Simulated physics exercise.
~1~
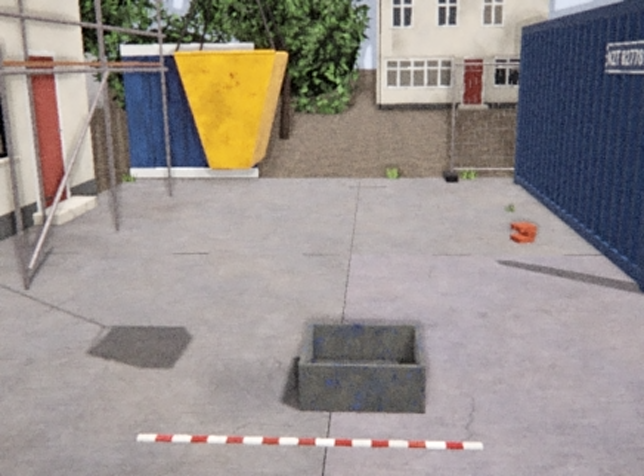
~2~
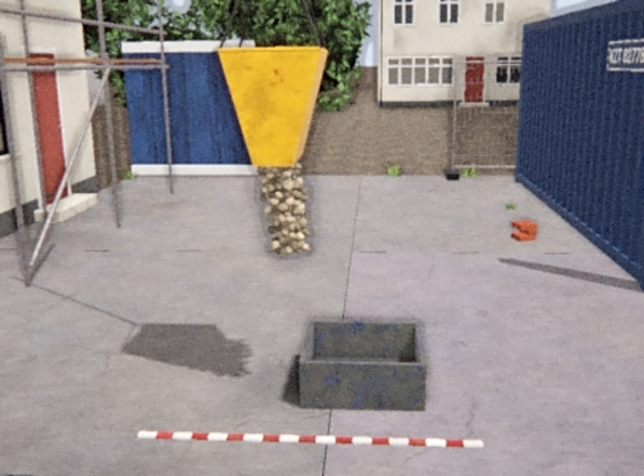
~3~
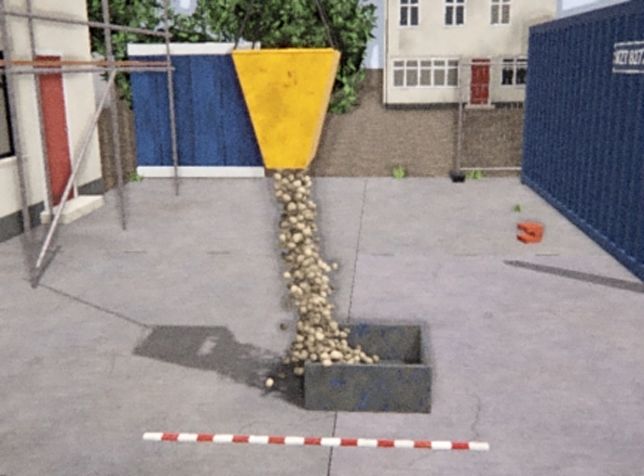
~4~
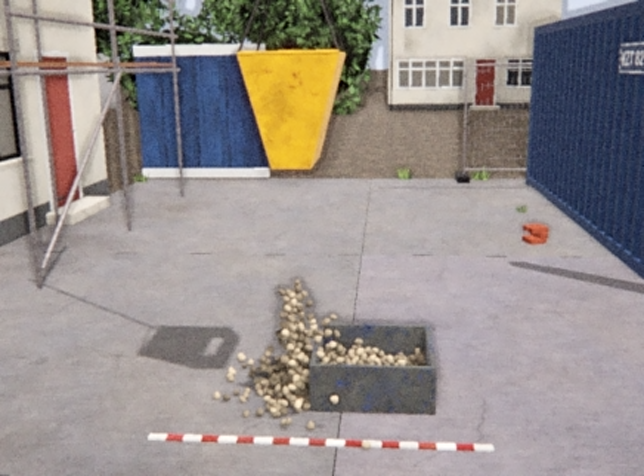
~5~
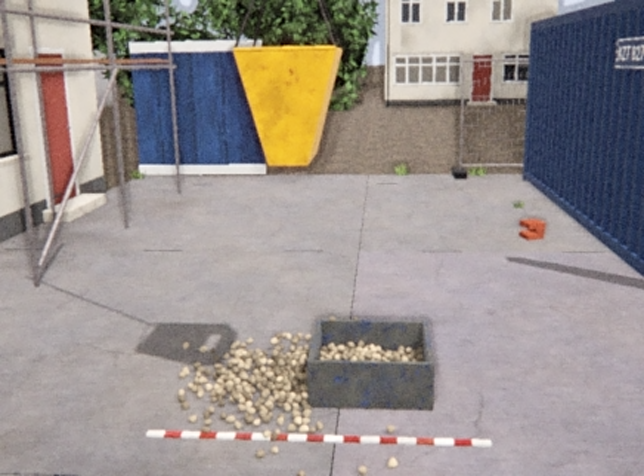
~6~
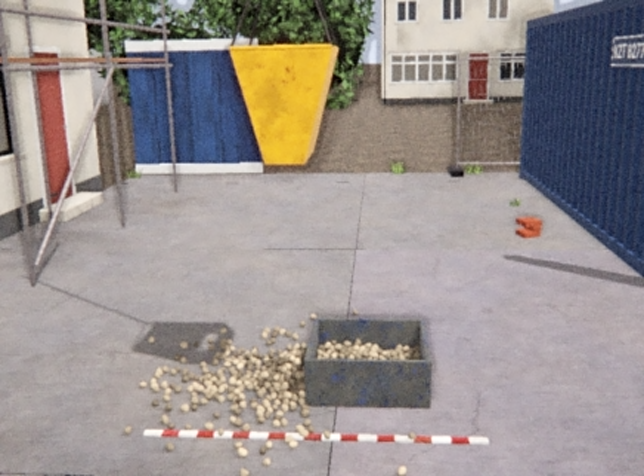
Round pale stones pouring from a yellow skip moving right, landing partly in a grey bin and partly scattering left across concrete.
